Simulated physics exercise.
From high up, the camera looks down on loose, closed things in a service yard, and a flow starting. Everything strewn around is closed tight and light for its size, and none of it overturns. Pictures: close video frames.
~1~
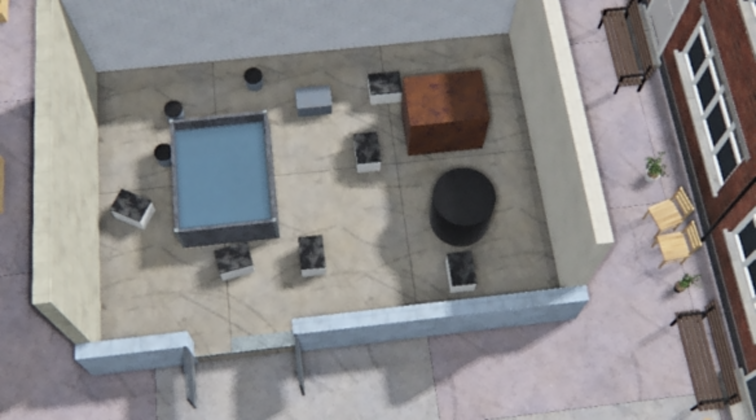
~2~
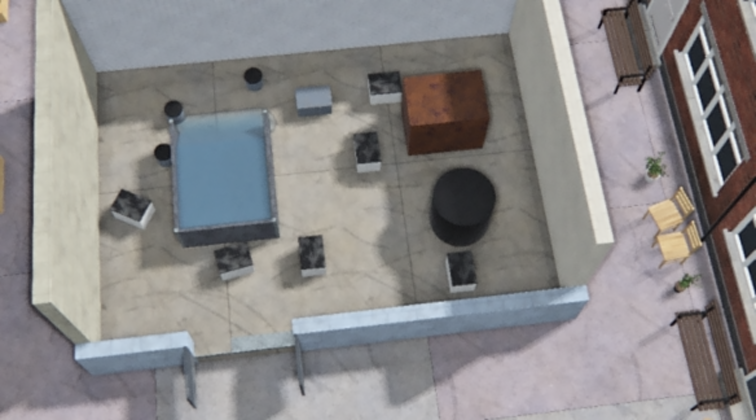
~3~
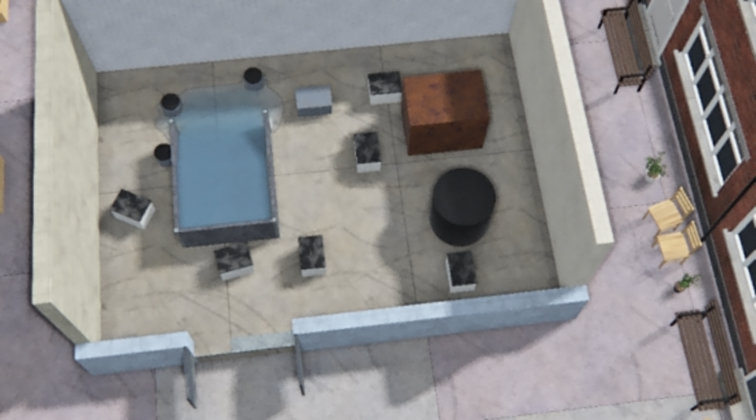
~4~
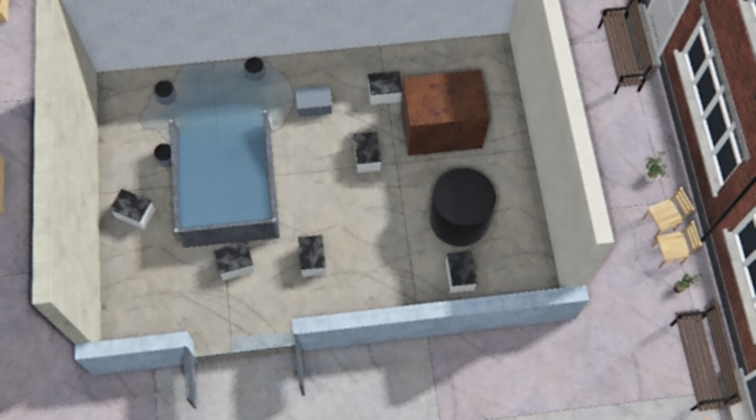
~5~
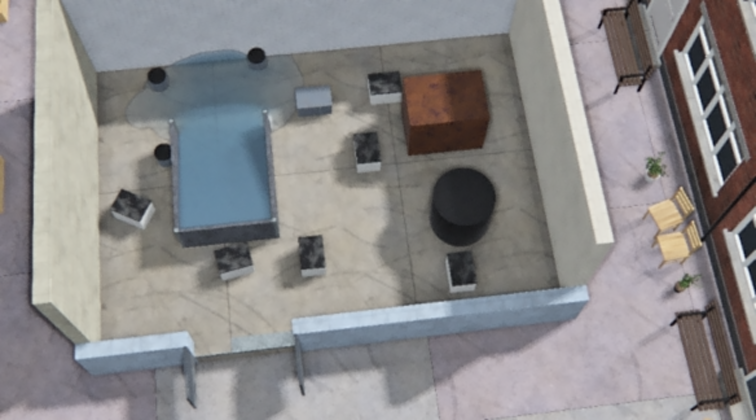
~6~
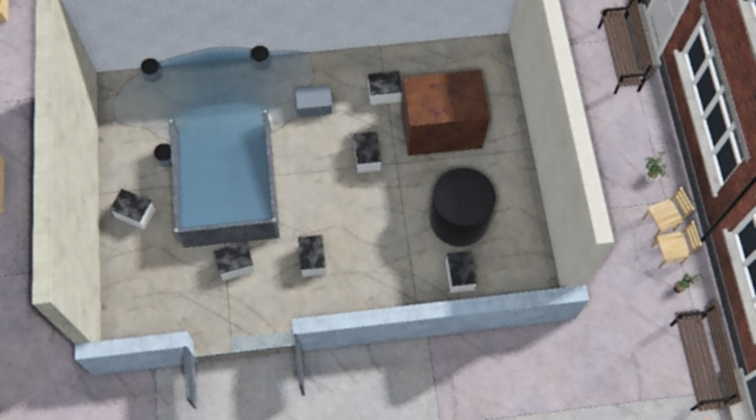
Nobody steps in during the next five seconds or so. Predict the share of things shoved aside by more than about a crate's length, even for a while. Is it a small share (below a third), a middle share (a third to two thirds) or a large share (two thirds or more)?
A middle share, a third to two thirds.
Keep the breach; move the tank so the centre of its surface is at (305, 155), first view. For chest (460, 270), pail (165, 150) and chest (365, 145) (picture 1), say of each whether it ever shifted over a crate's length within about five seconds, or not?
Item one not displaced far, item two travelled far enough, item three not displaced far.
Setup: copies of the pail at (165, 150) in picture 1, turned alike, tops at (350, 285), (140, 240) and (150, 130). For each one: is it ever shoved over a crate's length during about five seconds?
Each in turn: Stays in place, pushed clear, stays in place.
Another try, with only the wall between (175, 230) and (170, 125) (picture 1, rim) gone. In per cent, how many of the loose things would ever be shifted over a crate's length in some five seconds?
Estimate: Roughly 50 per cent.
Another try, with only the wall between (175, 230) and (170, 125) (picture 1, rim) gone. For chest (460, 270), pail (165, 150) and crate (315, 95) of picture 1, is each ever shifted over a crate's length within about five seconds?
In that order: Short of that, swept aside, that far or more.
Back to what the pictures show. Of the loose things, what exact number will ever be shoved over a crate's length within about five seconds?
6.
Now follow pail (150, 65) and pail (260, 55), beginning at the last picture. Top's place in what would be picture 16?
Close to pixel (139, 157) and pixel (362, 101).
A moment on, 2 of 10 are well off their spots; 2 afloat.
Next, 2 of 10 are well off their spots; 0 afloat.
Later, 5 of 10 are well off their spots; 1 afloat.
In the end, 6 of 10 are well off their spots, and 6 have been at some point; 4 afloat.
